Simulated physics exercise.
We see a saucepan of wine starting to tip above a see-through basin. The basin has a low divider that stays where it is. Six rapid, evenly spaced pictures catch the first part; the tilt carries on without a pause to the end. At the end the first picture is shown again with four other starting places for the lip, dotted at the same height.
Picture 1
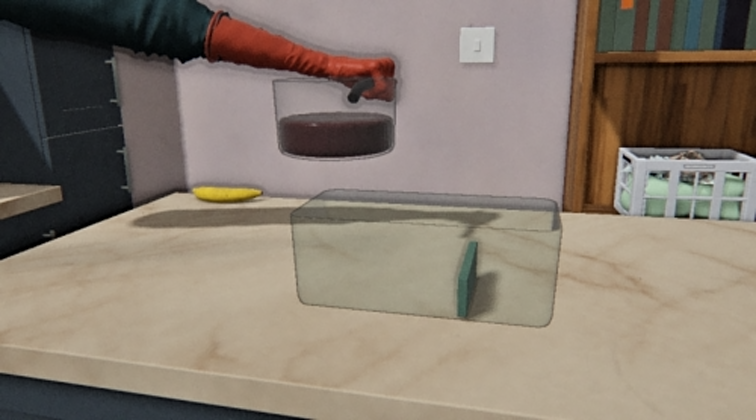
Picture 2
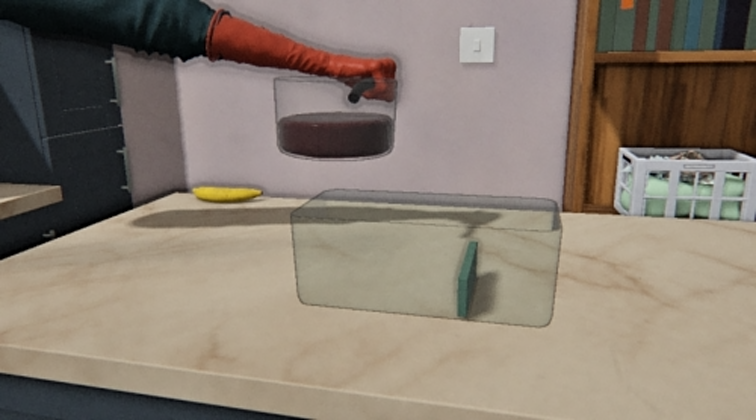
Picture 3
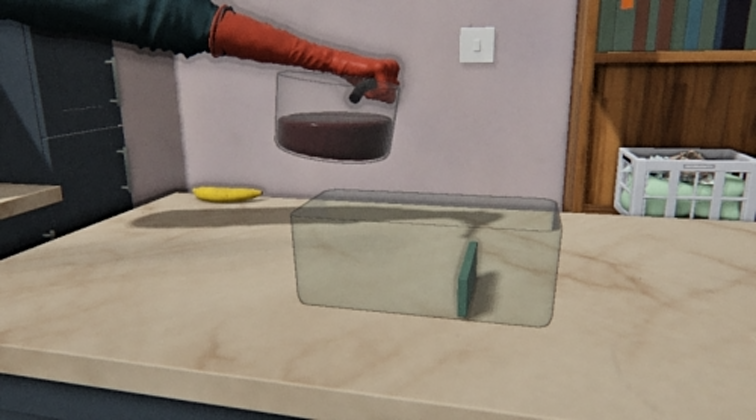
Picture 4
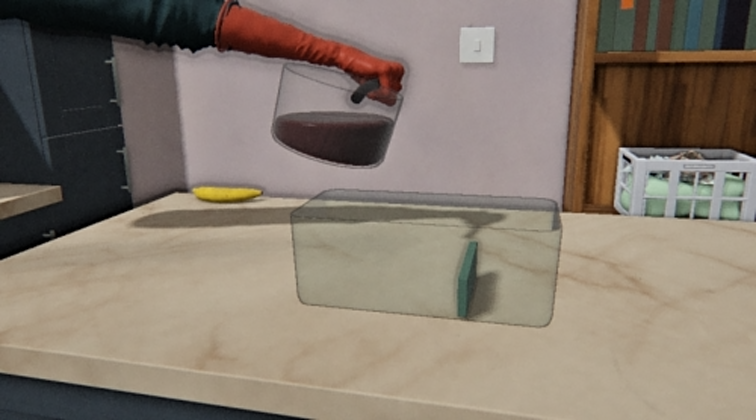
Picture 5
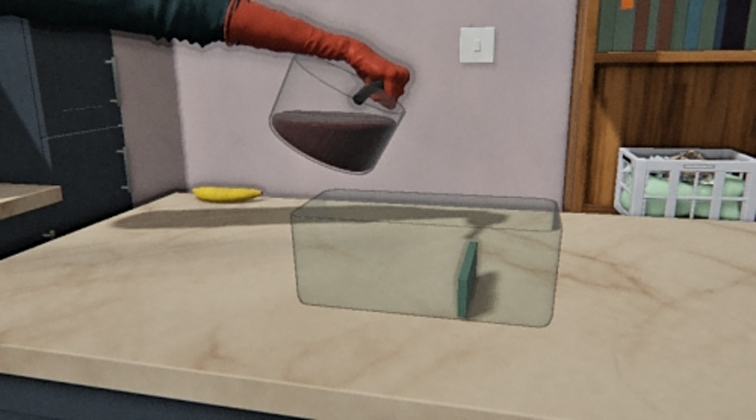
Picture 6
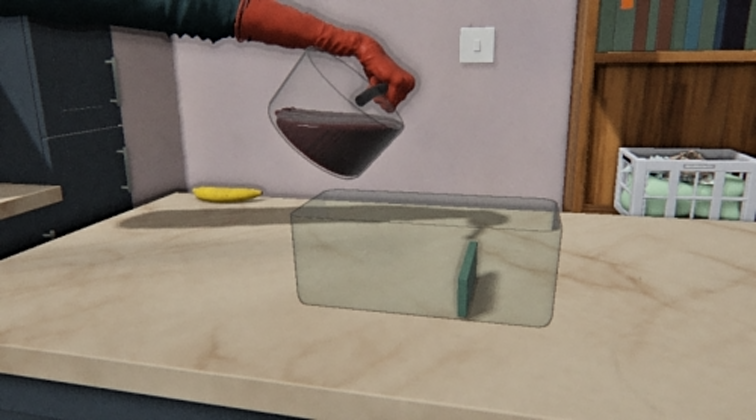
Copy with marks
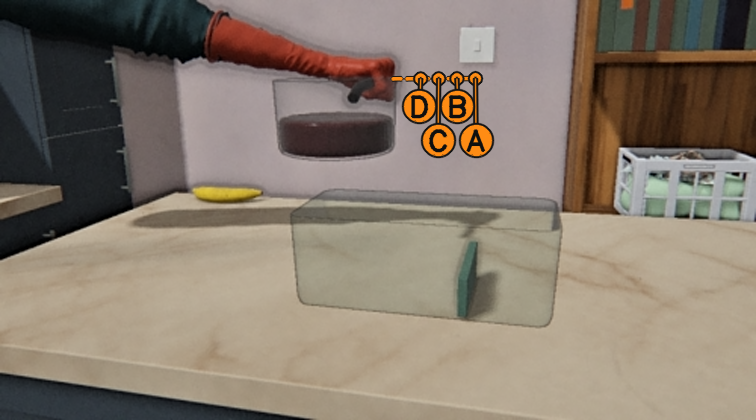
In the video, a red-gloved hand holds a clear saucepan of dark liquid above a see-through basin containing a small green upright wall, keeping it nearly still at first, then steadily tilting it while the liquid stays inside.
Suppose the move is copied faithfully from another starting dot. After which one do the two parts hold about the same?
The best place is C.
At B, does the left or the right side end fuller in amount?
More ends on the right.
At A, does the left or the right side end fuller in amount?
The right one.
On the marked copy, A at (475, 78); B at (456, 78); C at (438, 78); D at (420, 78).
If A is chosen, about 11 % ends left of the wall and 89 % right of it.
If B is chosen, about 13 % ends left of the wall and 86 % right of it.
If C is chosen, about 50 % ends left of the wall and 50 % right of it.
If D is chosen, about 81 % ends left of the wall and 18 % right of it.
